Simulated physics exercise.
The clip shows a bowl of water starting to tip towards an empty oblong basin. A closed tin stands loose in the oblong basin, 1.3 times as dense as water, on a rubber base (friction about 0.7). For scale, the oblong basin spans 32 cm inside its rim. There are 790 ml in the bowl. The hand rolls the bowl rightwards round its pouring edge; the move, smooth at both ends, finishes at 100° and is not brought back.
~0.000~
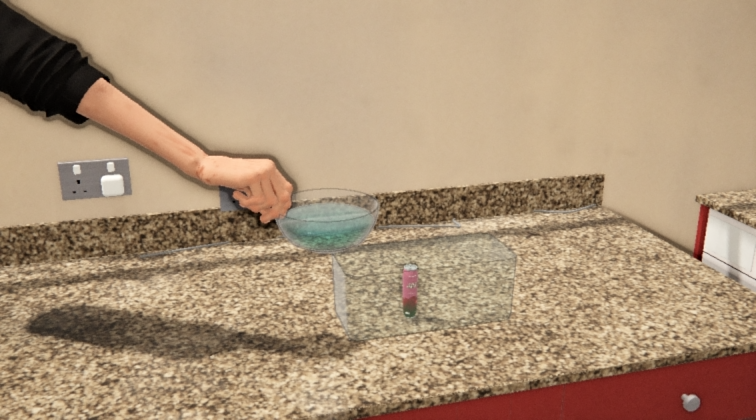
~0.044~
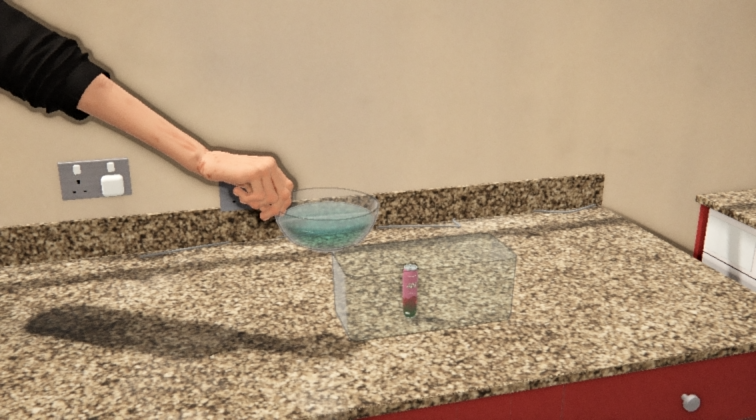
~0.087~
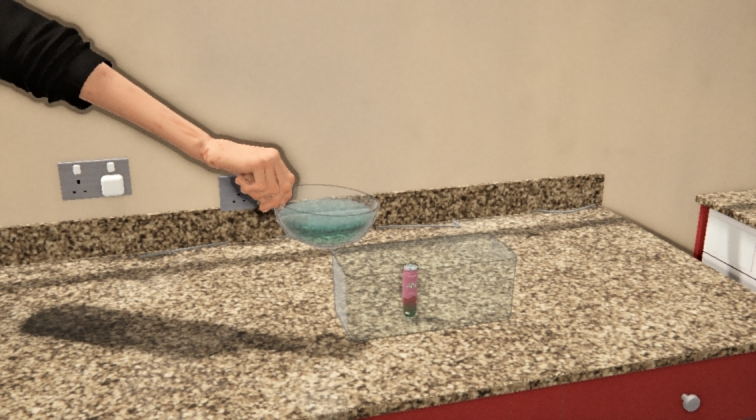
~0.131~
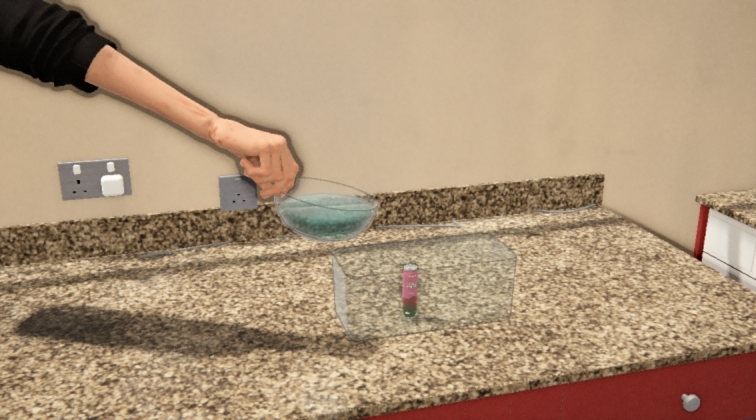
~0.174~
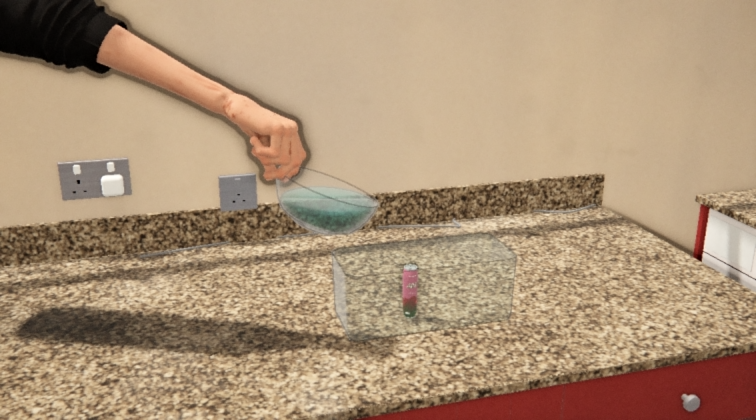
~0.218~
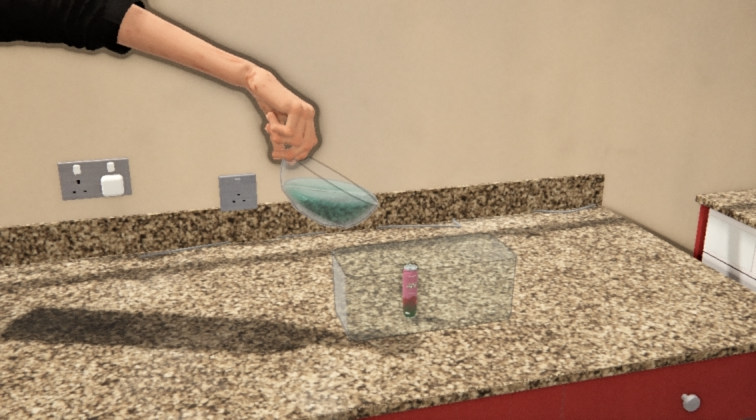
On a speckled stone kitchen counter, a hand holds a clear glass bowl of blue-green water above the left end of a see-through oblong basin with a small pink tin standing inside. The hand rises and rolls the bowl rightwards, slowly, then further, until it slants steeply with the water at its right edge.
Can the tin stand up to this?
It goes over.
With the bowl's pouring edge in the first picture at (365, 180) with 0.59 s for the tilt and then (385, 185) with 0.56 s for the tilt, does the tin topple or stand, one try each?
First it topples; then it topples.
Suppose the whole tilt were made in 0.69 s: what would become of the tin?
Then it falls.
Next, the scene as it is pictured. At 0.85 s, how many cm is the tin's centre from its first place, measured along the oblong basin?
Some 4 cm.
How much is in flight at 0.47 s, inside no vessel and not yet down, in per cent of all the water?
About 64 per cent.
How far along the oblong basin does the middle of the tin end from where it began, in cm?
Some 7.0 cm.
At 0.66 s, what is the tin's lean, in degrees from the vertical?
Near 0° from upright.
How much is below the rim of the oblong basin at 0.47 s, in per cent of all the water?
About 8 per cent.
By 0.47 s the tilt is 94° and 28 per cent is still to pour; the tin stands where it began.
By 0.66 s the tilt is 100° and 0 per cent is still to pour; the tin stands where it began.
By 0.85 s the tilt is 100° and 0 per cent is still to pour; the tin leans 38°.
By 1.06 s the tilt is 100° and 0 per cent is still to pour; the tin lies on its side.
At rest the tin lies on its side.
